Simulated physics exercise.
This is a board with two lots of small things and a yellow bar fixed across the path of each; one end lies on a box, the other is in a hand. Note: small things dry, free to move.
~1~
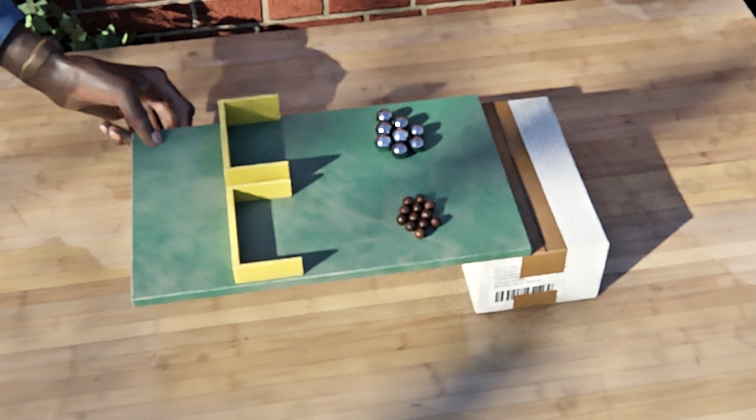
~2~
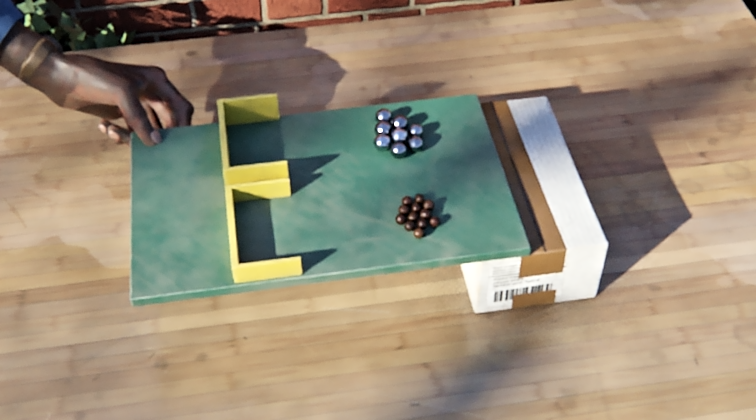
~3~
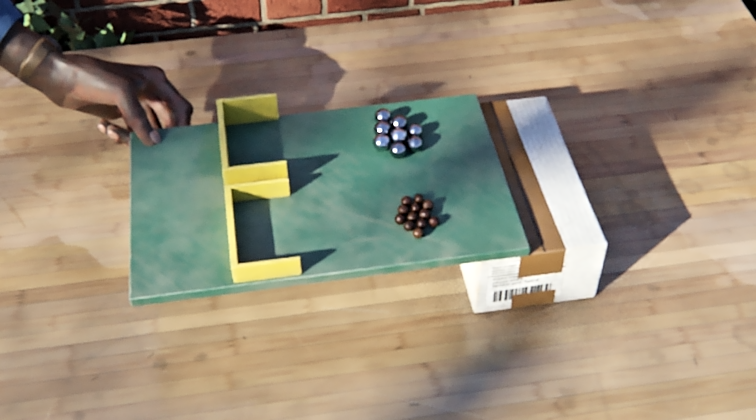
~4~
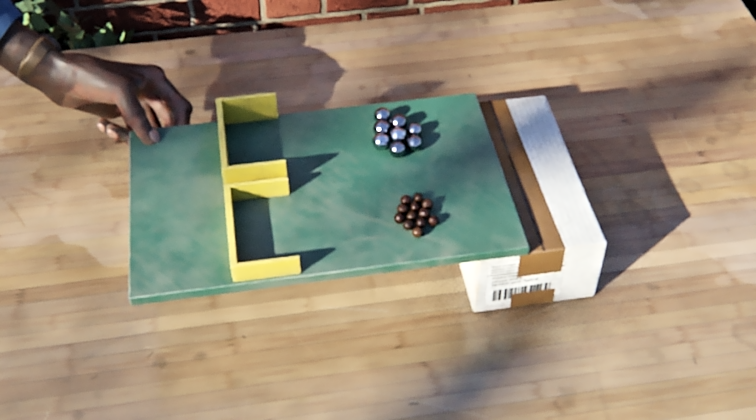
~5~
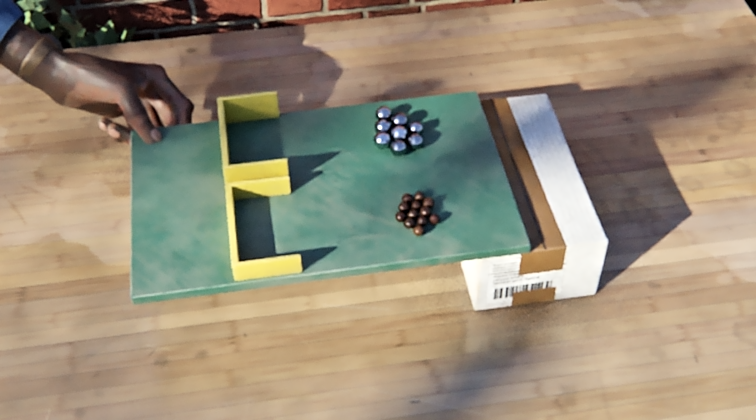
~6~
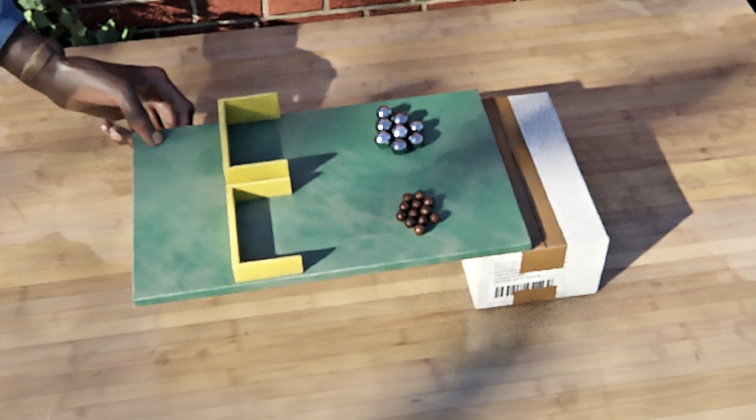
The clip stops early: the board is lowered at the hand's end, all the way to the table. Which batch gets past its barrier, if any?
Well, the front batch fails to clear it, and the Back batch fails to clear it.
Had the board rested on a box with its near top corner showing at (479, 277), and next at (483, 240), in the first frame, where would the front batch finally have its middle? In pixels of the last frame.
(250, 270) and (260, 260).
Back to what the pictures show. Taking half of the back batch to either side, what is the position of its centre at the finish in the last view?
Probably somewhere close to (250, 181).
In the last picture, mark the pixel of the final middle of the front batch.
Roughly (252, 266) in pixels.
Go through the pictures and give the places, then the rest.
The first frame shows held end of the board at (143, 295), level; box at (513, 200), about a quarter as high as the board is long; front batch at (414, 217), a few chocolate balls; back batch at (400, 137), a few steel balls; front bar at (234, 233), taller than the pieces; back bar at (226, 146), taller than the pieces.
The second frame shows held end of the board at (142, 294), level; back batch at (399, 137).
The third frame shows held end of the board at (141, 294), level; front batch at (412, 217).
The fourth frame shows held end of the board at (141, 293), level; back batch at (398, 136).
The fifth frame shows held end of the board at (142, 292), level; front batch at (413, 215).
The sixth frame shows held end of the board at (144, 294), down by 1°; box at (513, 195); front batch at (414, 214), not moving; back batch at (400, 133), not moving; front bar at (234, 232); back bar at (226, 145).
Then, 0.23 s after the last picture, board sloping at 6°; front batch where it was; back batch where it was.
Then, 0.52 s after the last picture, board sloping at 13°; front batch on its way down; back batch on its way down.
Then, 0.83 s after the last picture, board resting at 15°; front batch has reached its bar; back batch has reached its bar.
By the end, board resting at 15°; front batch gathered behind its bar; back batch gathered behind its bar.
